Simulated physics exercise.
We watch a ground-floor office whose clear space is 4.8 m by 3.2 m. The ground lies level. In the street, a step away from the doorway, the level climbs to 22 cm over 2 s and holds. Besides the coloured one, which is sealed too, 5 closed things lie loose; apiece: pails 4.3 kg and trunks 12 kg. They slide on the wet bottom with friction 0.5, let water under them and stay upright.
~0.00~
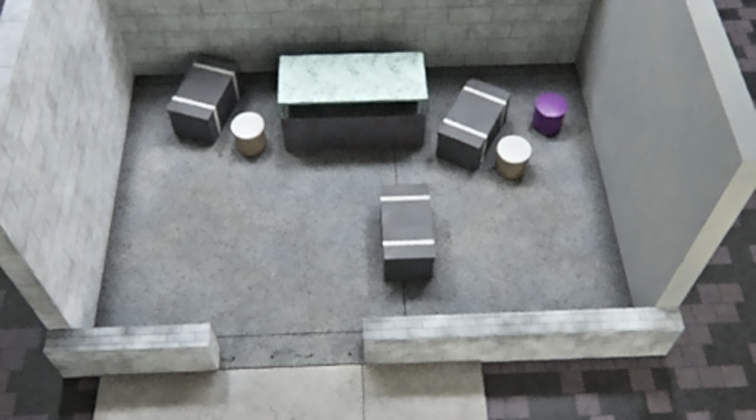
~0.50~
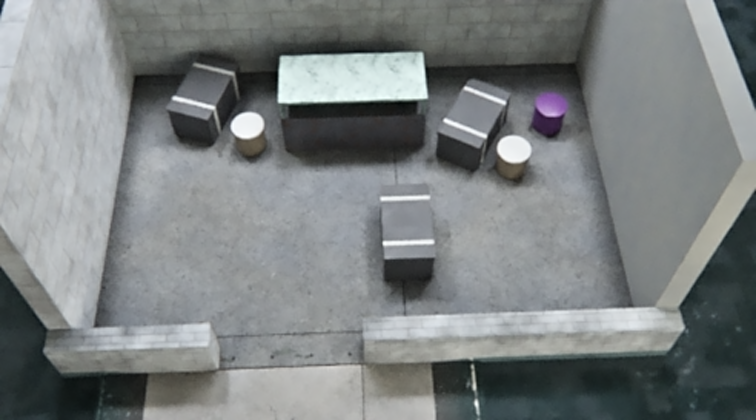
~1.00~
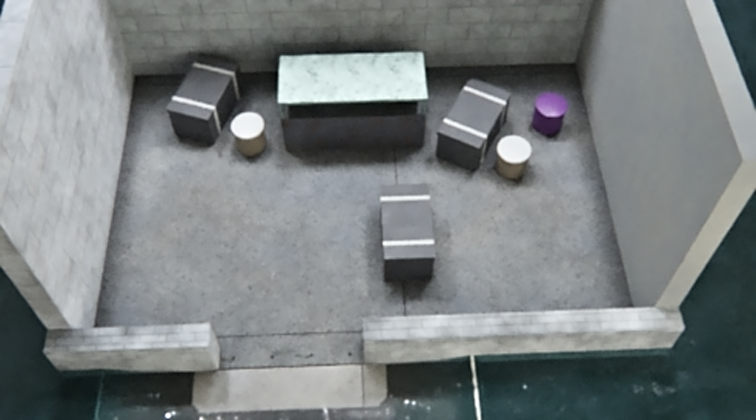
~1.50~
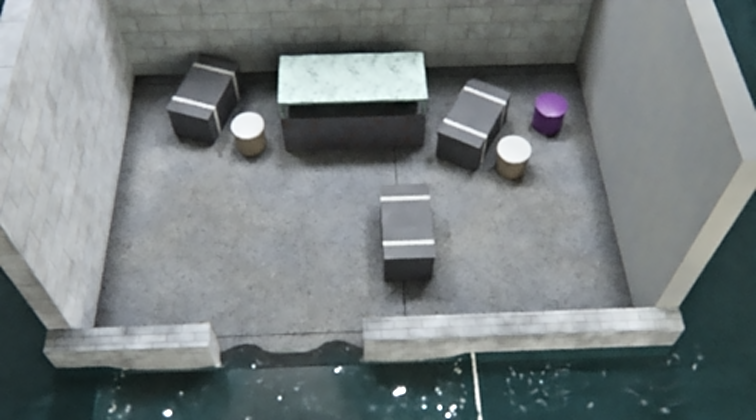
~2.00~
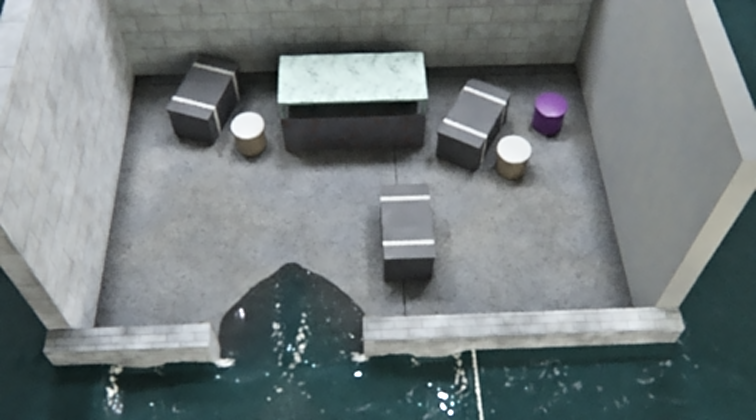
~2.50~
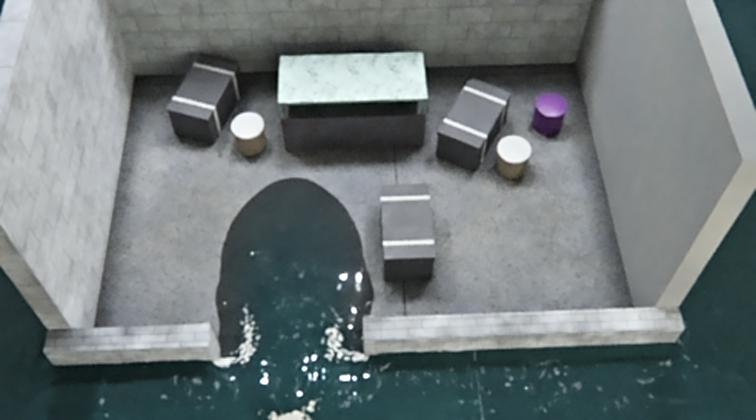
At first, dark trunks, pale pails and a purple pail stand around a table in a dry, walled room beside paving. Dark water covers the paving outside, then the pale slab at the doorway, and pushes through the gap in a rounded tongue across the floor, while the objects stay still.
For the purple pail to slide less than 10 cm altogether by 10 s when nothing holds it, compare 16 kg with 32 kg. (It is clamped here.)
I expect that the smaller load will do.
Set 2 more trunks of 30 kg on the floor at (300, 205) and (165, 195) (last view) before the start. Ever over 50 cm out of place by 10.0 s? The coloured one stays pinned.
In that order: Over, more.
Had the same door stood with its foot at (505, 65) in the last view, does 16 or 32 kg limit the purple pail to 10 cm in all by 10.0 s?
In that case only the higher weight holds it.
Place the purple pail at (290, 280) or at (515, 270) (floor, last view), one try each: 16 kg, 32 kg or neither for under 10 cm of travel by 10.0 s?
In that order: Only the larger holds; the smaller is enough.
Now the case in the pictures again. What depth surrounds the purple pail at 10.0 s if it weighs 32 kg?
About 13 cm.
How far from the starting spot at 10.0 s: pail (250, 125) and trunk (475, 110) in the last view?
In that order: 200 cm, 80 cm.
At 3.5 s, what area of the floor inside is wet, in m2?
Some 6.5 m2.
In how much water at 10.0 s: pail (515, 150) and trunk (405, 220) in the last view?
Roughly 12 and 6 cm.
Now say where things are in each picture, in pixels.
In the first picture, the purple pail at (552, 105), on the bottom; 0.0 m2 under water; 0 of 6 have shifted.
In the second picture, the purple pail at (552, 105), on the bottom; water covers 0.0 m2; 0 of 6 have shifted.
In the third picture, the purple pail at (552, 105), on the bottom; water covers 0.0 m2; 0 of 6 have shifted.
In the fourth picture, the purple pail at (552, 105) rests on the ground; 0.0 m2 under water; 0 of 6 have shifted.
In the fifth picture, the purple pail at (552, 105), on the bottom; 0.7 m2 under water; 0 of 6 have shifted.
In the sixth picture, the purple pail at (552, 105) rests on the ground; water covers 1.9 m2; 0 of 6 have shifted.
After 3.5 s the purple pail would be 0 cm from its start with 16 kg and 0 cm from its start with 32 kg; 0 cm of water round it then.
After 4.5 s the purple pail would be 0 cm from its start with 16 kg and 0 cm from its start with 32 kg; 0 cm of water round it then.
After 7.0 s the purple pail would be 0 cm from its start with 16 kg and 0 cm from its start with 32 kg; 7 cm of water round it then.
After 10.0 s the purple pail would be 0 cm from its start with 16 kg and 0 cm from its start with 32 kg; 13 cm of water round it then.
